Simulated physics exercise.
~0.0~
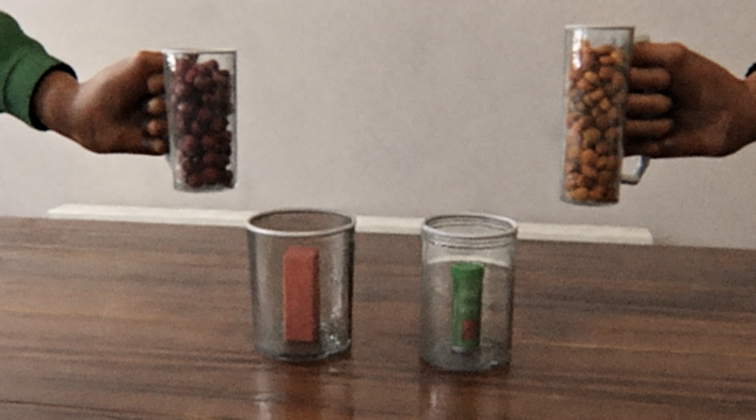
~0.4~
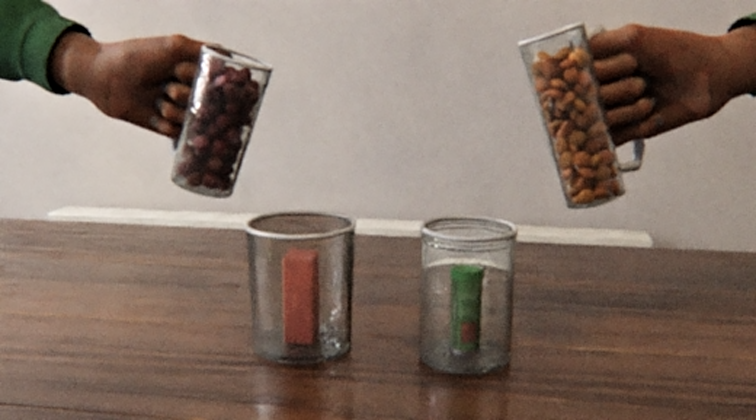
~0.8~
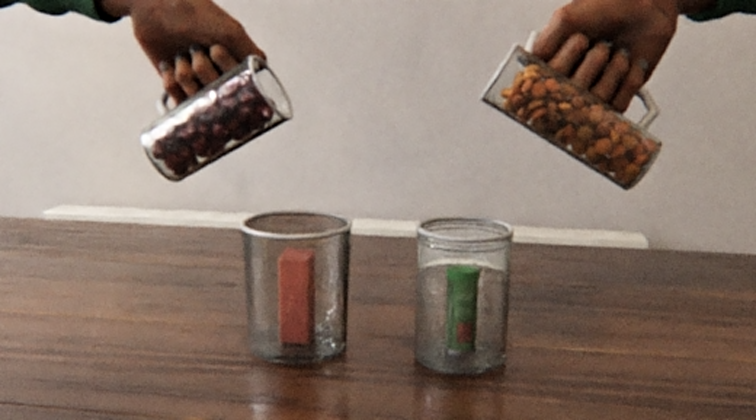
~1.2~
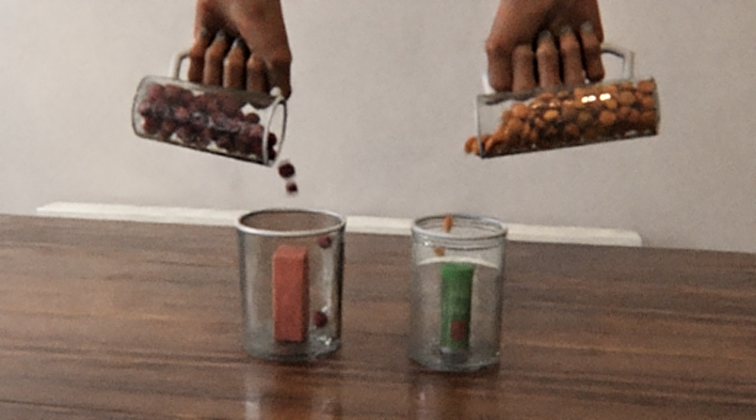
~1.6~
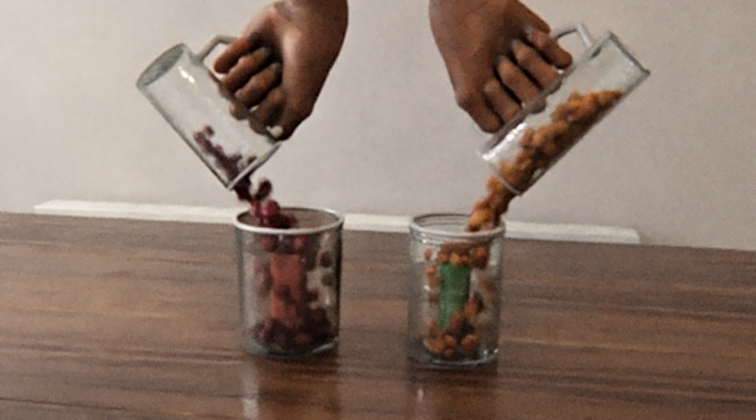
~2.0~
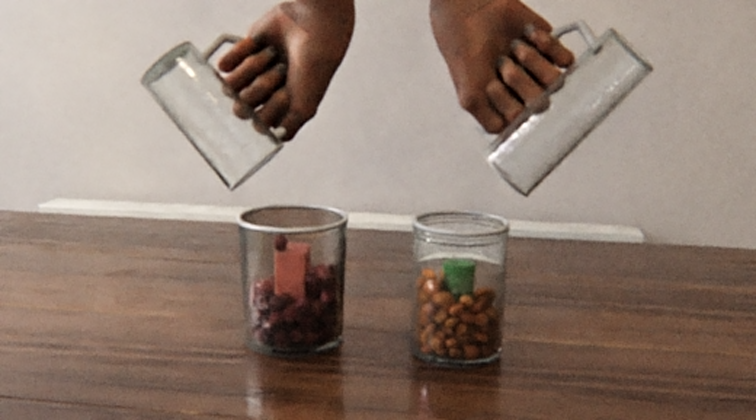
In this clip, two hands tip clear mugs, pouring dark reddish pieces into a left glass holding a red block and orange-brown pieces into a right jar holding a green object, until both mugs are empty and both objects still show above the fill.
